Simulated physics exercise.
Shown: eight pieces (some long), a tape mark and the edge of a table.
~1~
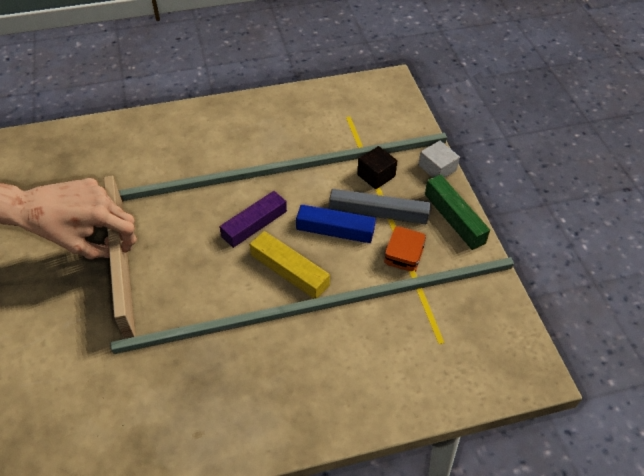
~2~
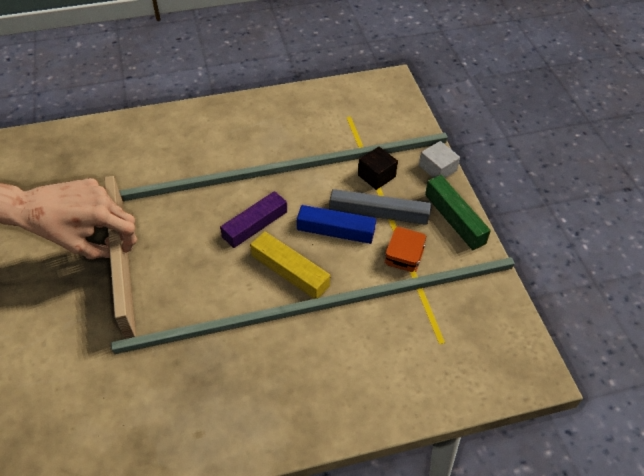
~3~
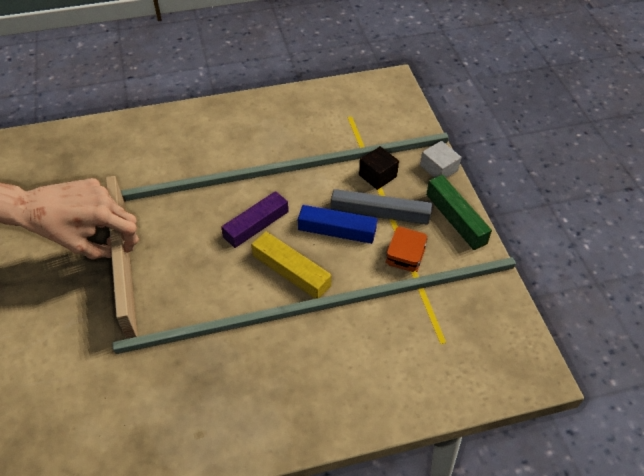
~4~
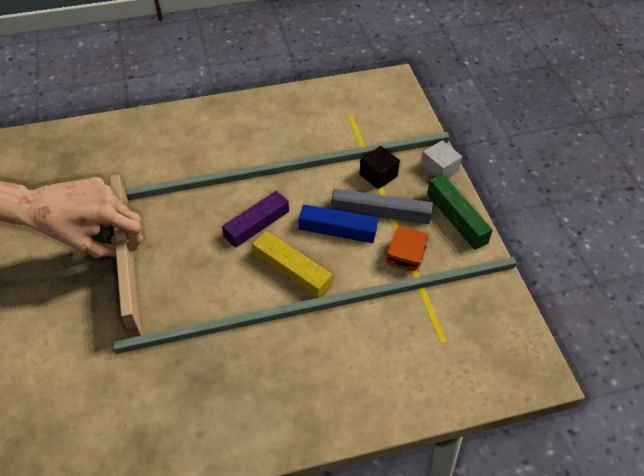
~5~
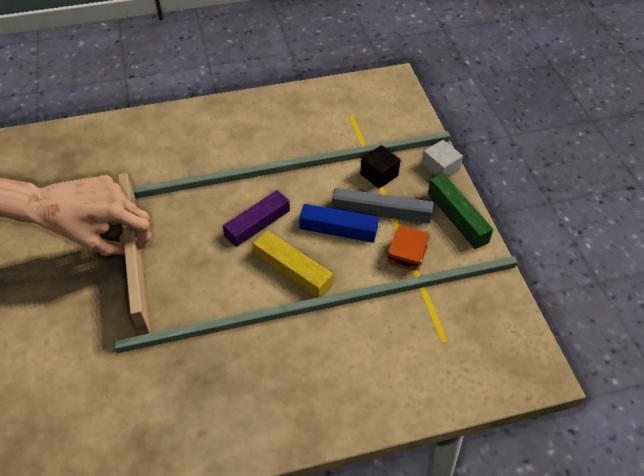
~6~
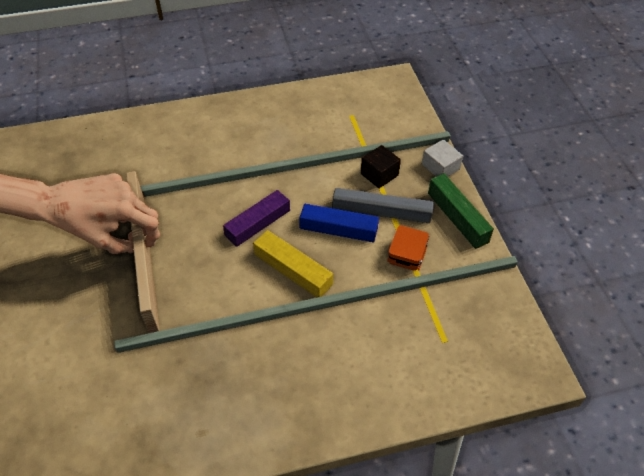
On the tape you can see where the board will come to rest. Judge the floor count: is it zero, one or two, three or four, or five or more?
The board is going to sweep off none.
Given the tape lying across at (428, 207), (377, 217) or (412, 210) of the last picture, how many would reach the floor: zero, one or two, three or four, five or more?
Counts for the three tries are just one or two, zero and just one or two.
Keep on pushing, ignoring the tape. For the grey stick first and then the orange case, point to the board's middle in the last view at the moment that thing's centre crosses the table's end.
Middle: Roughly (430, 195); roughly (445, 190).
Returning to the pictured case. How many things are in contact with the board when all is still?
In contact: 2.
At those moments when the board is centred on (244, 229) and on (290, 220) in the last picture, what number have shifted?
So far 1, and 3 at the second.
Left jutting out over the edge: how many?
1 overhanging.
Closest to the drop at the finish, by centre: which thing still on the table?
Looking at the middles, it's the green bar.
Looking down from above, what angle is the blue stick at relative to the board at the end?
The angle comes out near 30 degrees.
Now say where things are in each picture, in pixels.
In the first frame, white block (439, 161); green bar (456, 212); black block (377, 168); board (119, 254); tape (389, 215).
In the second frame, green bar (457, 212); purple bar (255, 219).
In the third frame, black block (379, 168); orange case (406, 251).
In the fourth frame, white block (441, 161); yellow bar (292, 265).
In the fifth frame, green bar (459, 210); grey stick (382, 206).
In the sixth frame, white block (442, 160); green bar (460, 210); black block (380, 166); board (142, 249); tape (392, 214).
Early on, none off yet; white block at rest near (442, 160); green bar at rest near (460, 210); black block at rest near (380, 166).
A while later, none off yet; white block at rest near (442, 160); green bar at rest near (462, 210); black block at rest near (383, 165).
Finally, the number that fall off is zero.
